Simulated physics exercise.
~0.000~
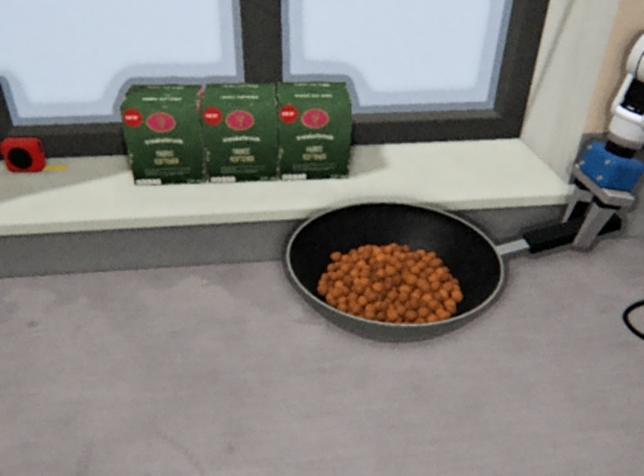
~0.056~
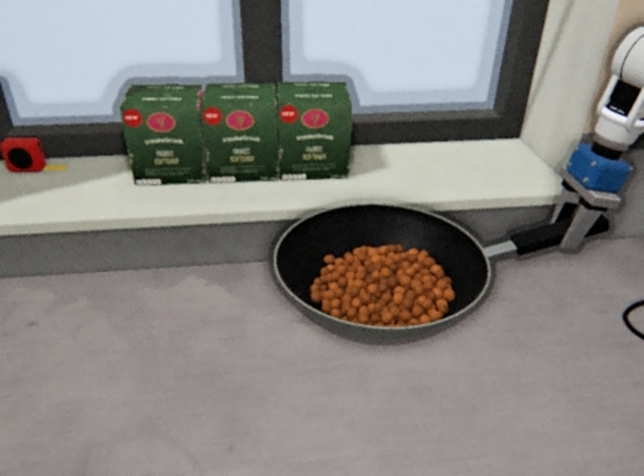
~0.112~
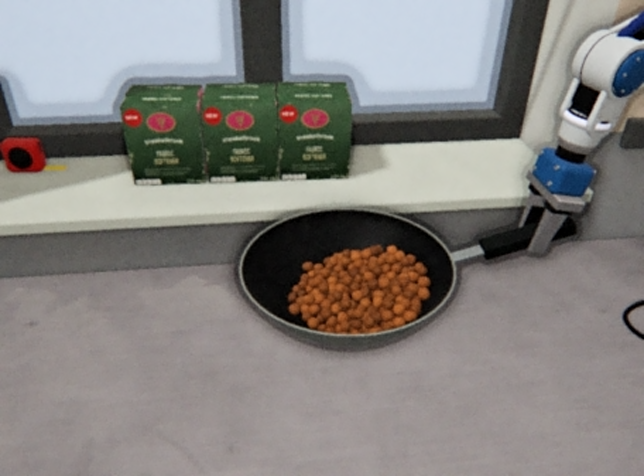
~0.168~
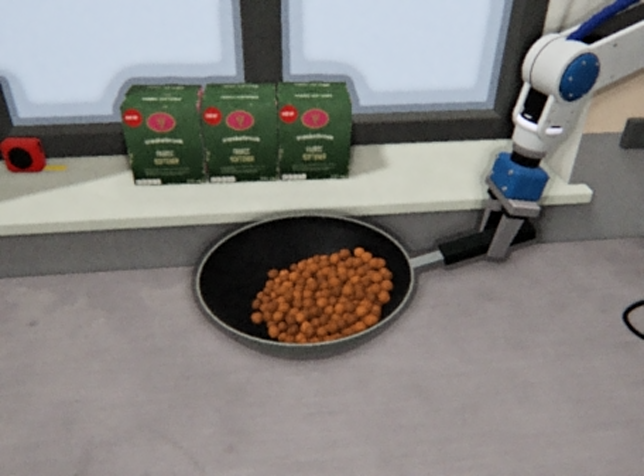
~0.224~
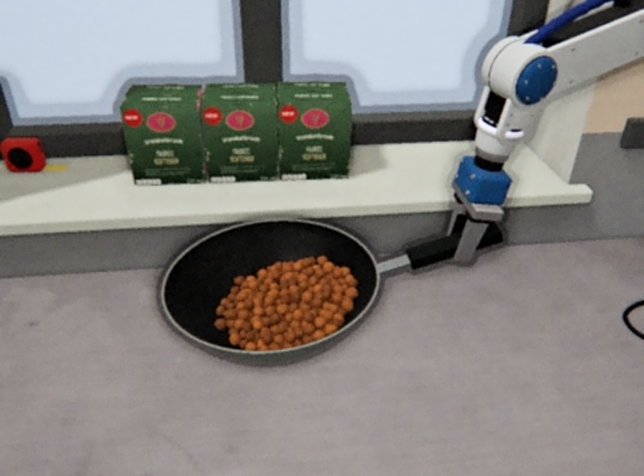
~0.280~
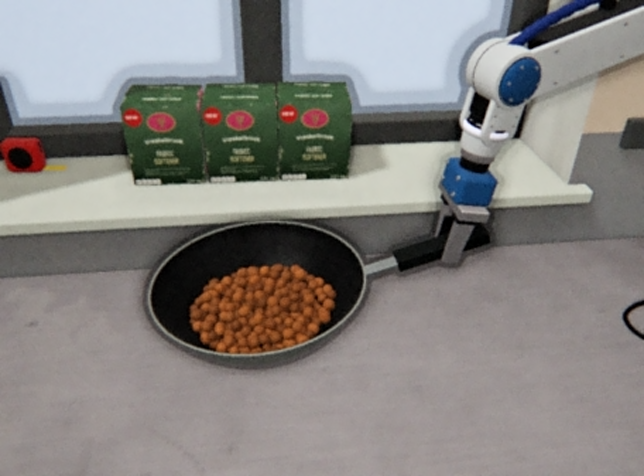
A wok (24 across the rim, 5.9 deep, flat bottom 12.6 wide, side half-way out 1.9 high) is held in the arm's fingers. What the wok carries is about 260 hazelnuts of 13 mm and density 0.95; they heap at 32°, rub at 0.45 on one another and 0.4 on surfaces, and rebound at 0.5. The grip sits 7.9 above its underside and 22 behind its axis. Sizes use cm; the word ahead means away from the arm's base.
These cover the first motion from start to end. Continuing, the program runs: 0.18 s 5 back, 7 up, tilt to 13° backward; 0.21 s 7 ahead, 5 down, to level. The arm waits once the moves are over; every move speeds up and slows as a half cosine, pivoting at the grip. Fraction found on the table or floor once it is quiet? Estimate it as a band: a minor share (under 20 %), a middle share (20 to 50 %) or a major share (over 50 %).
A middle share.
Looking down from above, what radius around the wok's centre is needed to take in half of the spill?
Some 24 centimetres.
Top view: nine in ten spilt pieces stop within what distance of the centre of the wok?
50 cm.
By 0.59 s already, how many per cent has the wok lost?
By that moment, something like 20 percent.
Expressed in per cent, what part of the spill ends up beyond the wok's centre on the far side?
Roughly 10 per cent.
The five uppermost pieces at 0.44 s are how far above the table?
They are some 38 cm up.
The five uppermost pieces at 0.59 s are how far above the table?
Roughly 40 cm high.
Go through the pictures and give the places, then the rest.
The wok middle at (391, 276), level; upper third of the load around (396, 277), from x 325 to 455, top at y 250; 258 in the wok, in the first picture.
The wok middle at (379, 278), level; upper third of the load around (399, 278), from x 315 to 450, top at y 250, in the second picture.
The wok middle at (347, 284), tilted 1° forward; upper third of the load around (388, 281), from x 295 to 425, top at y 250, in the third picture.
The wok middle at (306, 292), tilted 2° forward; upper third of the load around (357, 284), from x 255 to 390, top at y 255, in the fourth picture.
The wok middle at (274, 297), tilted 3° forward; upper third of the load around (315, 293), from x 220 to 355, top at y 260, in the fifth picture.
The wok middle at (261, 300), tilted 3° forward; upper third of the load around (275, 298), from x 195 to 330, top at y 270; 258 in the wok, in the sixth picture.
After 0.44 s, tilted 12° backward, highest piece 39 above the table; 258 in the wok.
After 0.59 s, tilted 4° backward, highest piece 40 above the table; 204 in the wok, 54 in flight or on a rim.
After 0.87 s, level, highest piece 29 above the table; 185 in the wok, 30 on the table or floor, 43 in flight or on a rim.
After 1.92 s, level, highest piece 27 above the table; 185 in the wok, 73 on the table or floor.
In the end, 185 in the wok, 73 on the table or floor. That is 28 % on the table or floor.
